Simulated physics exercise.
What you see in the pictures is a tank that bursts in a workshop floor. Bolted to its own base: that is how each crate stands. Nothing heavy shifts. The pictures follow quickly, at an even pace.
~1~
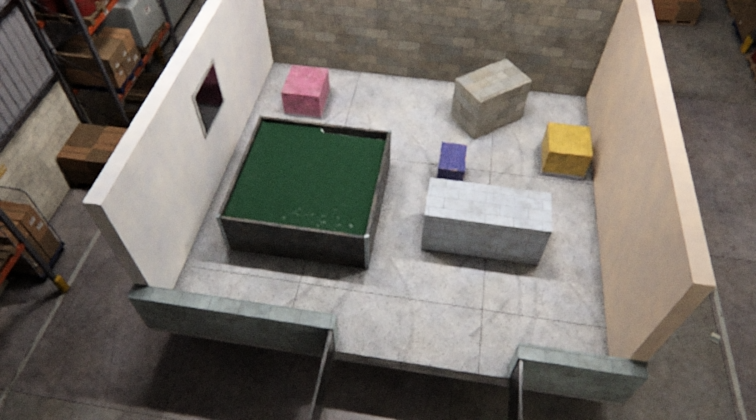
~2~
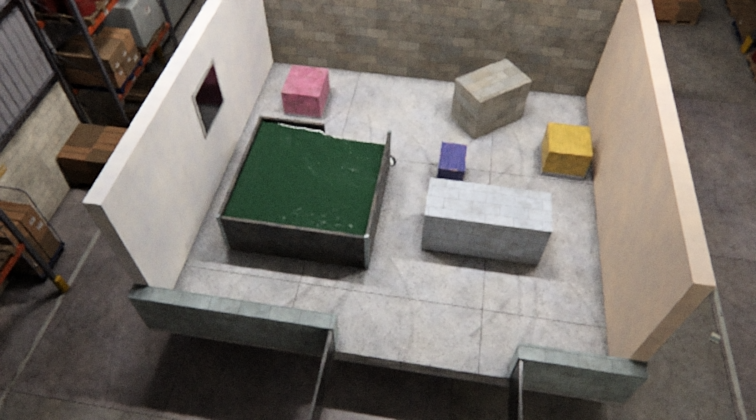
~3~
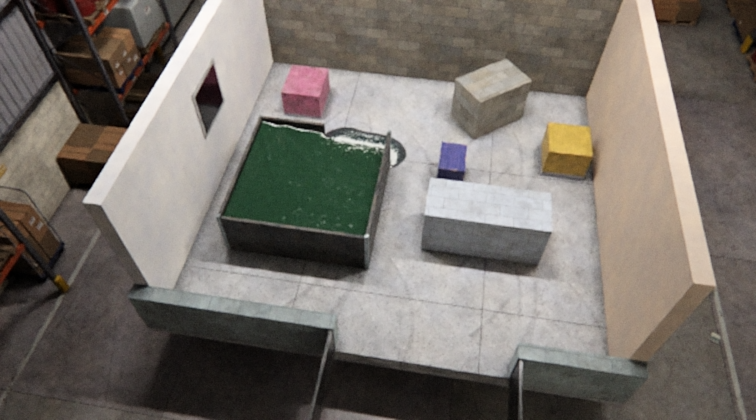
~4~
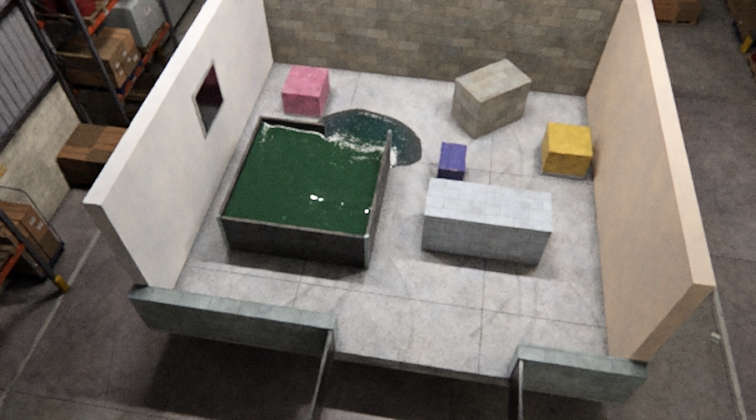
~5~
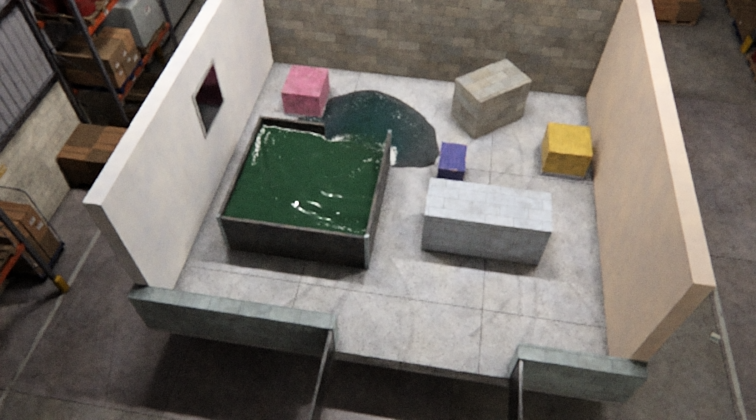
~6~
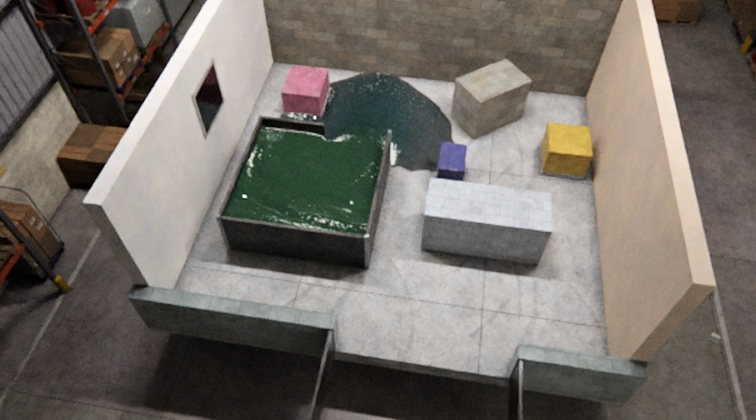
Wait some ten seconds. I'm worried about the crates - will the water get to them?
At the end, the yellow crate has too short a plinth. The pink crate has too short a plinth. The blue crate has too short a plinth.
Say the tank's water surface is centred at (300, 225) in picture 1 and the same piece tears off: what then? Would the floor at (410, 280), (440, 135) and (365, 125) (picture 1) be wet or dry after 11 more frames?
Taking the three spots in order: Bare, swamped, swamped.
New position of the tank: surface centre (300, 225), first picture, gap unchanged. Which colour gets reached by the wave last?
The yellow-painted one.
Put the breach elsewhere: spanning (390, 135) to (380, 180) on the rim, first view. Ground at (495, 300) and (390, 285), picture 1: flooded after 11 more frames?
I'd expect the first point to stay dry and the second point to be reached.
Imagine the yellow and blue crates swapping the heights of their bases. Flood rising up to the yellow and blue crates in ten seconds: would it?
First the yellow crate: It is flooded; then the blue crate: It is flooded.
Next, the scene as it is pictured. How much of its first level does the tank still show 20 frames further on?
That would be roughly 44 per cent.
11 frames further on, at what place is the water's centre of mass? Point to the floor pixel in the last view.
The water's centre sits above (351, 155).
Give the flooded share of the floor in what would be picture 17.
Estimated share: Around 35 %.
A moment on, water covers 25 % of the floor; the yellow crate not reached, the pink crate water round its plinth, the blue crate water round its plinth.
Next, water covers 35 % of the floor; the yellow crate water round its plinth, the pink crate water round its plinth, the blue crate water round its plinth.
Then, water covers 55 % of the floor; the yellow crate water round its plinth, the pink crate water round its plinth, the blue crate water round its plinth.
Later, water covers 80 % of the floor; the yellow crate water round its plinth, the pink crate water round its plinth, the blue crate water round its plinth.
In the end, water covers 100 % of the floor; the yellow crate was topped, the pink crate was topped, the blue crate was topped.
